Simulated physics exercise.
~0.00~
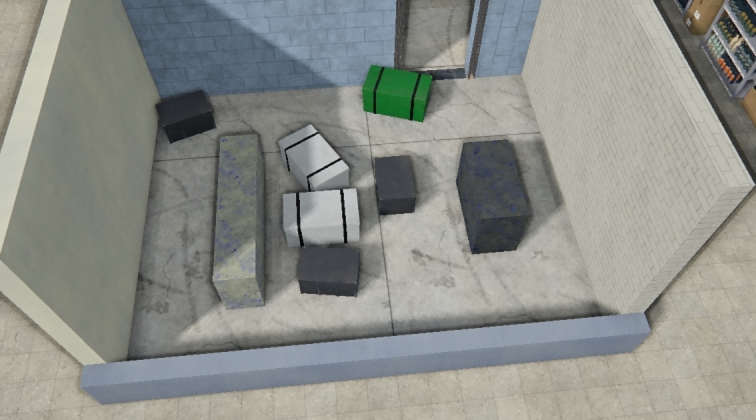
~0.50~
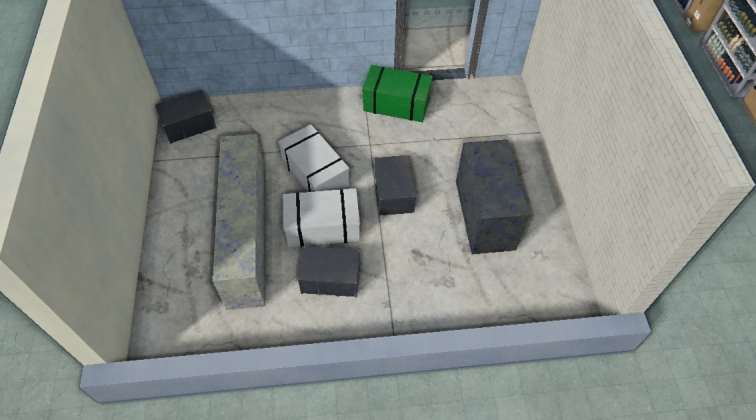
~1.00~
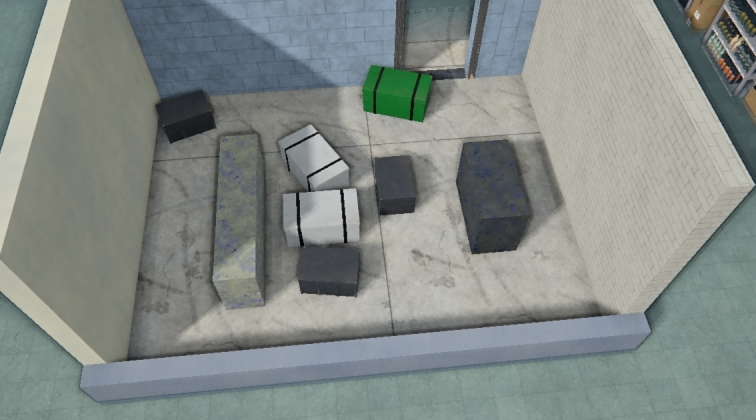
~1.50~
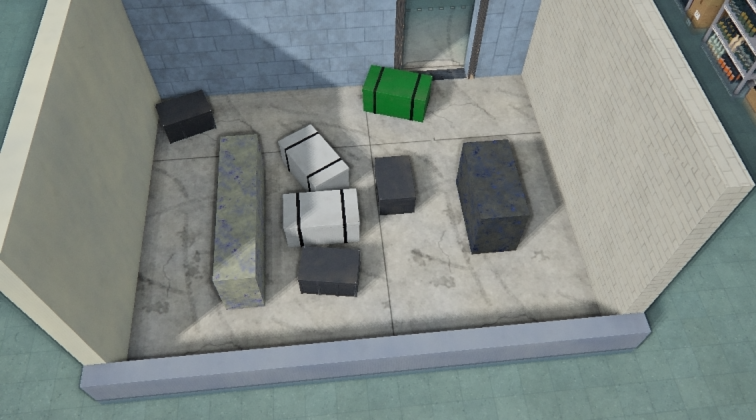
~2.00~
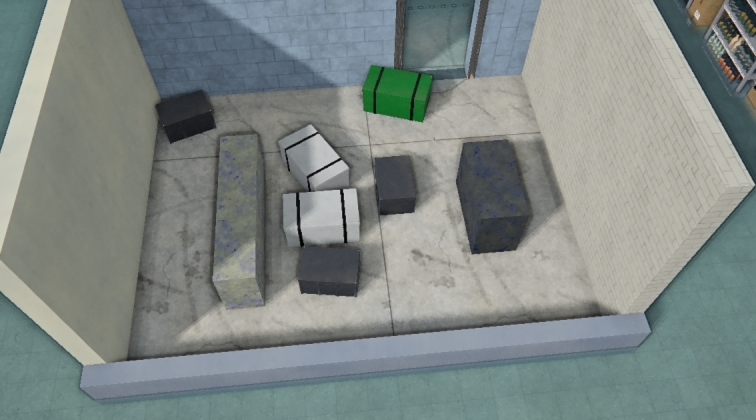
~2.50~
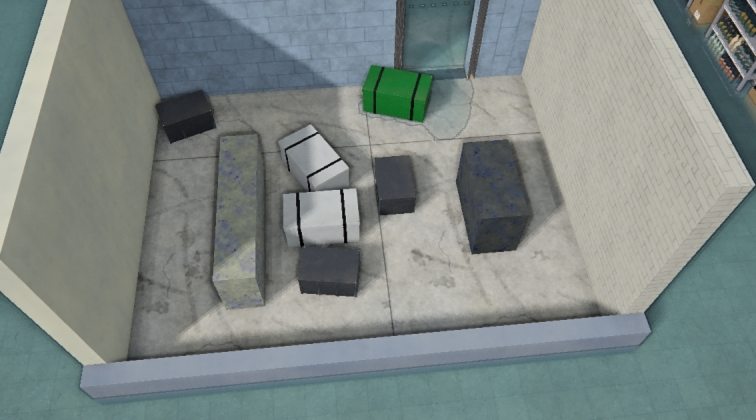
In a ground-floor office seen from above, a green trunk, two white trunks and several dark blocks sit on a pale floor. Outside the walls, the tan paving turns greenish and then deeper teal as water covers it. Finally a small, clear patch of water spreads inside the doorway, while every object stays still.
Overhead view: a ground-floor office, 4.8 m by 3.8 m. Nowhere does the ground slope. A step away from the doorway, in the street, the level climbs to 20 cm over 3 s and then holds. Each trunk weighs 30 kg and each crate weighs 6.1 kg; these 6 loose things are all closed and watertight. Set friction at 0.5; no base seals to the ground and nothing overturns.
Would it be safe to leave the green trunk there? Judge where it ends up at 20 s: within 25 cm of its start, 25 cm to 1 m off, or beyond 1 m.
It goes beyond 1 m.
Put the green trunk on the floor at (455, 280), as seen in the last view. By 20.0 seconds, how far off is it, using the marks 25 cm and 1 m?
Short answer, it is taken a long way.
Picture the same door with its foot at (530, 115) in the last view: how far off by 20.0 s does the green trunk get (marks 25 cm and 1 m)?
That would leave the green trunk a long way off.
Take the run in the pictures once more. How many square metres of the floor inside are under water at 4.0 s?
Flooded: Near 4.5 m2.
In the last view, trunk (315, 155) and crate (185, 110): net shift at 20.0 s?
100 cm and 250 cm respectively.
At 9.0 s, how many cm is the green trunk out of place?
I'd guess some 50 cm by then.
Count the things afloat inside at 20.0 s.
6.
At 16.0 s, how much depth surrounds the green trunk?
Near 9 cm deep.
After 4.0 s the green trunk is near (388, 98), 0.3 m from its start, aground; 0 afloat.
After 9.0 s the green trunk is near (379, 106), 0.5 m from its start, aground; 1 afloat.
After 16.0 s the green trunk is near (377, 123), 0.7 m from its start, afloat; 6 afloat.
After 20.0 s the green trunk is near (400, 198), 1.8 m from its start, afloat; 6 afloat.
